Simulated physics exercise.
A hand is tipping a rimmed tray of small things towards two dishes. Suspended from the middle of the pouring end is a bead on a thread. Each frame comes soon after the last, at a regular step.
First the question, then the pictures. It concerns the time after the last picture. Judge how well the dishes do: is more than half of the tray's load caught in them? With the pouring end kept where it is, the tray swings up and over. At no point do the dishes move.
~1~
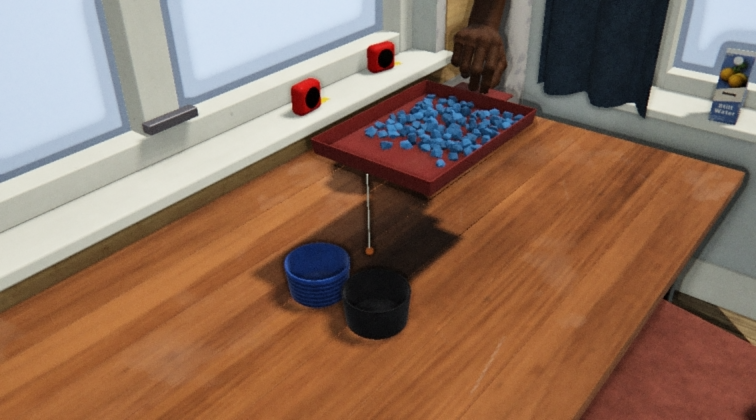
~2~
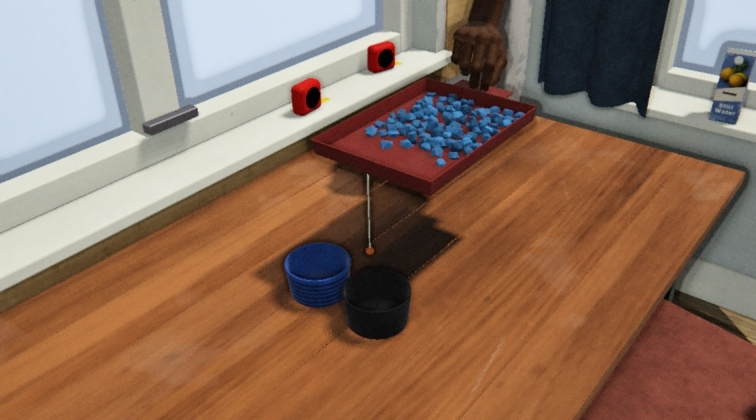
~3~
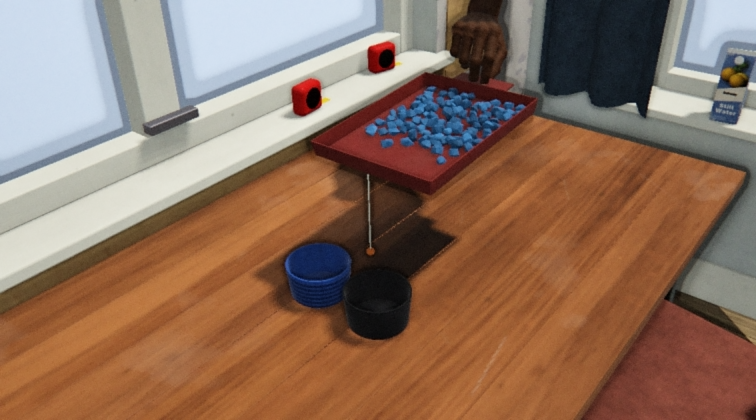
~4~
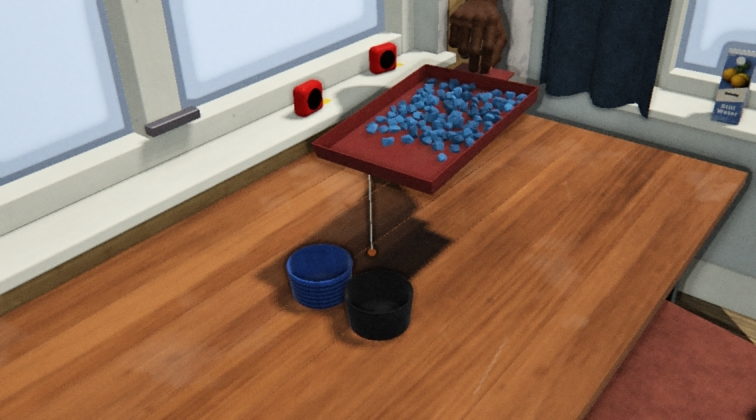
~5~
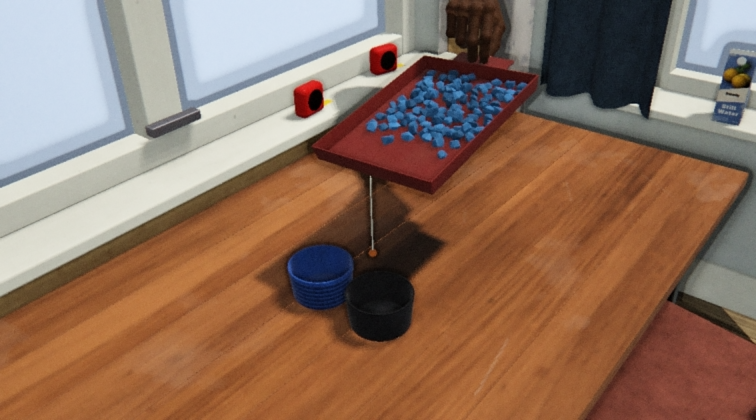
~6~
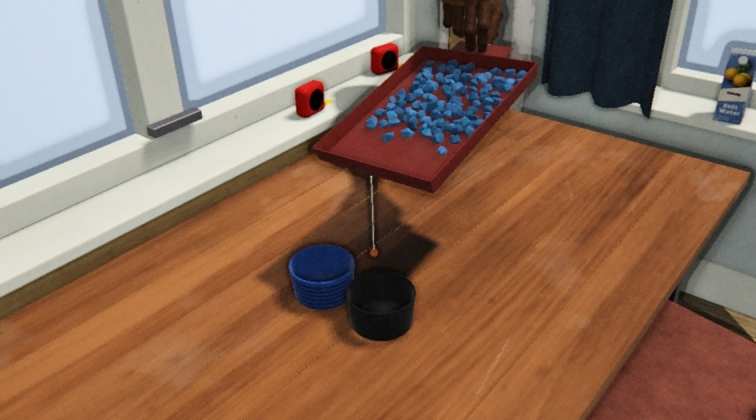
Yes, the caught share tops half.
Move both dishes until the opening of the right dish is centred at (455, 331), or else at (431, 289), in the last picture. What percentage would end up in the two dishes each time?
In order, 0 % and 0 %.
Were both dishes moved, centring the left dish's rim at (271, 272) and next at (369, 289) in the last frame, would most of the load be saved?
Shy of half, then shy of half.
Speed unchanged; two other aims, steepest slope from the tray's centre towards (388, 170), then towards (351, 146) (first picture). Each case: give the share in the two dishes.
Around 70 percent for the first aim and around 20 percent for the second.
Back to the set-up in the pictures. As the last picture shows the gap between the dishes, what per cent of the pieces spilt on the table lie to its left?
Close to 90 %.
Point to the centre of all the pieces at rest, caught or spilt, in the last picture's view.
Near pixel (319, 288).
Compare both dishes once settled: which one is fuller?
Answer: The one at left.
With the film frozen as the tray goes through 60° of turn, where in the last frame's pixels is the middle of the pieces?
Centre estimate: (350, 149).
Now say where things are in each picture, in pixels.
In the first frame, corners of the pouring end near (314, 139) and (430, 180), level; middle of the load near (440, 128), aquarium stones; left dish near (296, 289); right dish near (355, 320); bead on its thread near (370, 251).
In the second frame, corners of the pouring end near (314, 139) and (430, 180), level; middle of the load near (441, 127).
In the third frame, corners of the pouring end near (314, 140) and (430, 180), tipped barely, lowest at the left corner; middle of the load near (441, 123).
In the fourth frame, corners of the pouring end near (315, 143) and (431, 180), tipped a little, lowest at the left corner; middle of the load near (442, 117).
In the fifth frame, corners of the pouring end near (315, 145) and (430, 180), tipped a little, lowest at the left corner; middle of the load near (441, 111).
In the sixth frame, corners of the pouring end near (315, 147) and (430, 179), tipped clearly, lowest at the left corner; middle of the load near (441, 104); left dish near (301, 291); right dish near (360, 322).
Shortly afterwards, tray tipped steeply; all but a few on the tray; a little in the air.
Next, tray tipped right over; near a third on the tray; only a few in the right dish; near a quarter in the left dish; near a quarter outside both; a little in the air.
Some moments later, tray tipped past a quarter turn; a little in the right dish; near half in the left dish; near a third outside both.
In the end, tray tipped past a quarter turn; a little in the right dish; near half in the left dish; near a third outside both.
